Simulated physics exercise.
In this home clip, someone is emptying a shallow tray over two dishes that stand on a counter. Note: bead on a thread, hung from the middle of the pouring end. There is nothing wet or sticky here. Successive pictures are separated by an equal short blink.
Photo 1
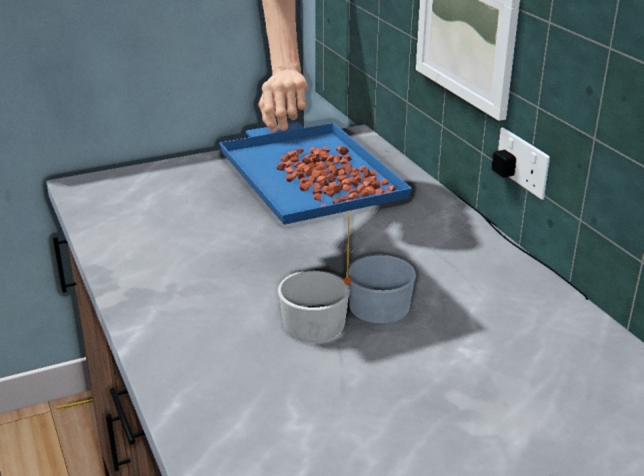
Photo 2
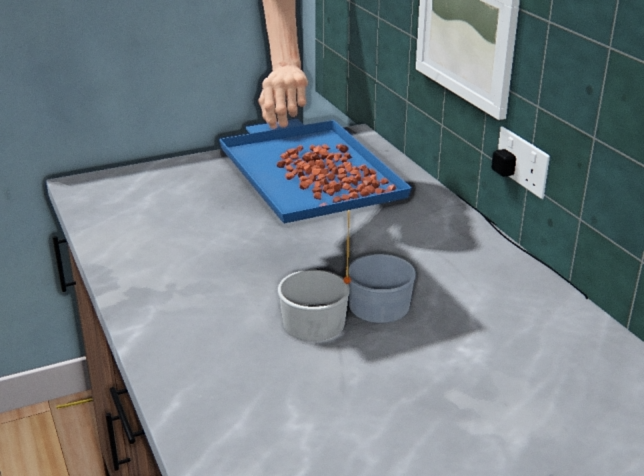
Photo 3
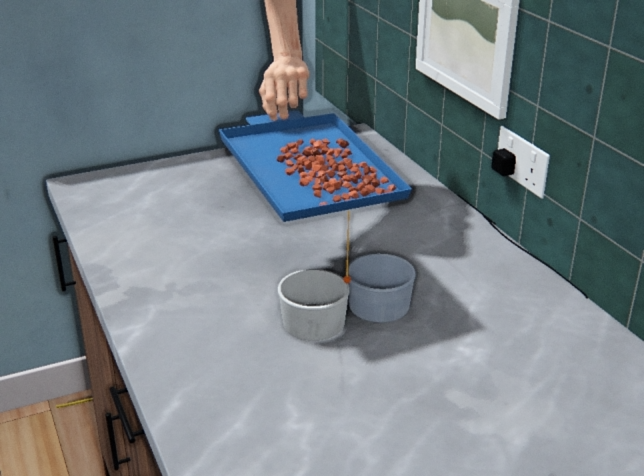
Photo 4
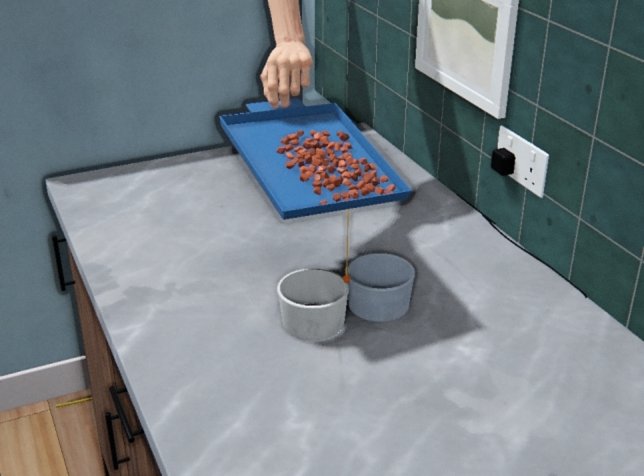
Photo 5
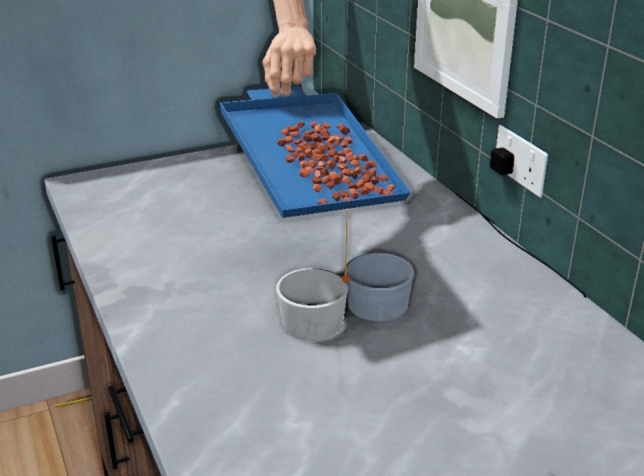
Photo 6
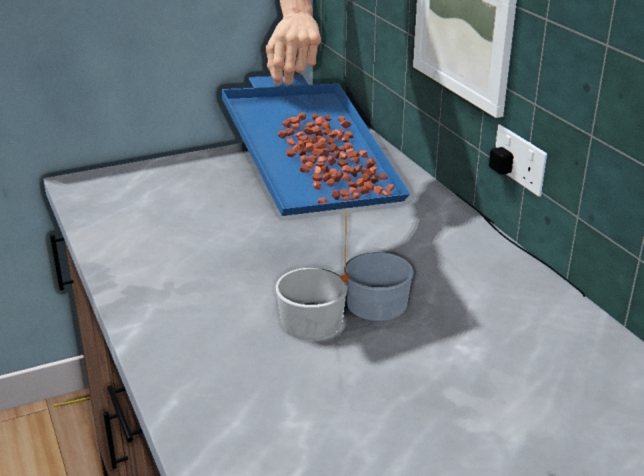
A blue tray of reddish-brown crushed bits, gripped at its far edge by a hand reaching down from above, hangs over a grey marbled counter seen from above at an angle. Below it stand a whitish dish at left and a blue-grey one at right, with an orange bead on a thread, near green tiles. The hand gradually raises the tray's far end, steepening its slope, while the view barely shifts.
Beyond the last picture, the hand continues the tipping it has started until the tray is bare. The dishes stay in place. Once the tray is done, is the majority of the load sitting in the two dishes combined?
No, only a minority is there.
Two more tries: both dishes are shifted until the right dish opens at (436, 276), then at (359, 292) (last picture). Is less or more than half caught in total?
In the first position a majority, in the second a minority.
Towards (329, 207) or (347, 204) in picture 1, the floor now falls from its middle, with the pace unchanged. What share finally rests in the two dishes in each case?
The first try would leave around 0 per cent there, the second around 0 per cent.
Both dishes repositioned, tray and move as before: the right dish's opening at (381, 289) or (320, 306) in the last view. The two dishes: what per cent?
70 and 0 in a hundred.
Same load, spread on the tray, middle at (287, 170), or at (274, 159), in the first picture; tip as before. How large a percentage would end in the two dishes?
It would be about 20 per cent for the first and about 20 per cent for the second.
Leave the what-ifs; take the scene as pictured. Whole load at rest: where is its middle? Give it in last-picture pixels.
About (402, 322).
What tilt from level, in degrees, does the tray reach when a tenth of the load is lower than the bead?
The tilt then is about 85°.
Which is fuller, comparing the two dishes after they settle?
Answer: The one at right.
Soon after the last picture, tray tipped steeply; all on the tray.
A little later, tray tipped right over; about a third on the tray; a small part in the right dish; about a third outside both; about a quarter in the air.
Later still, tray tipped past a quarter turn; about a quarter in the right dish; most outside both.
At rest, tray tipped past a quarter turn; none in the left dish; about a quarter in the right dish; most outside both.
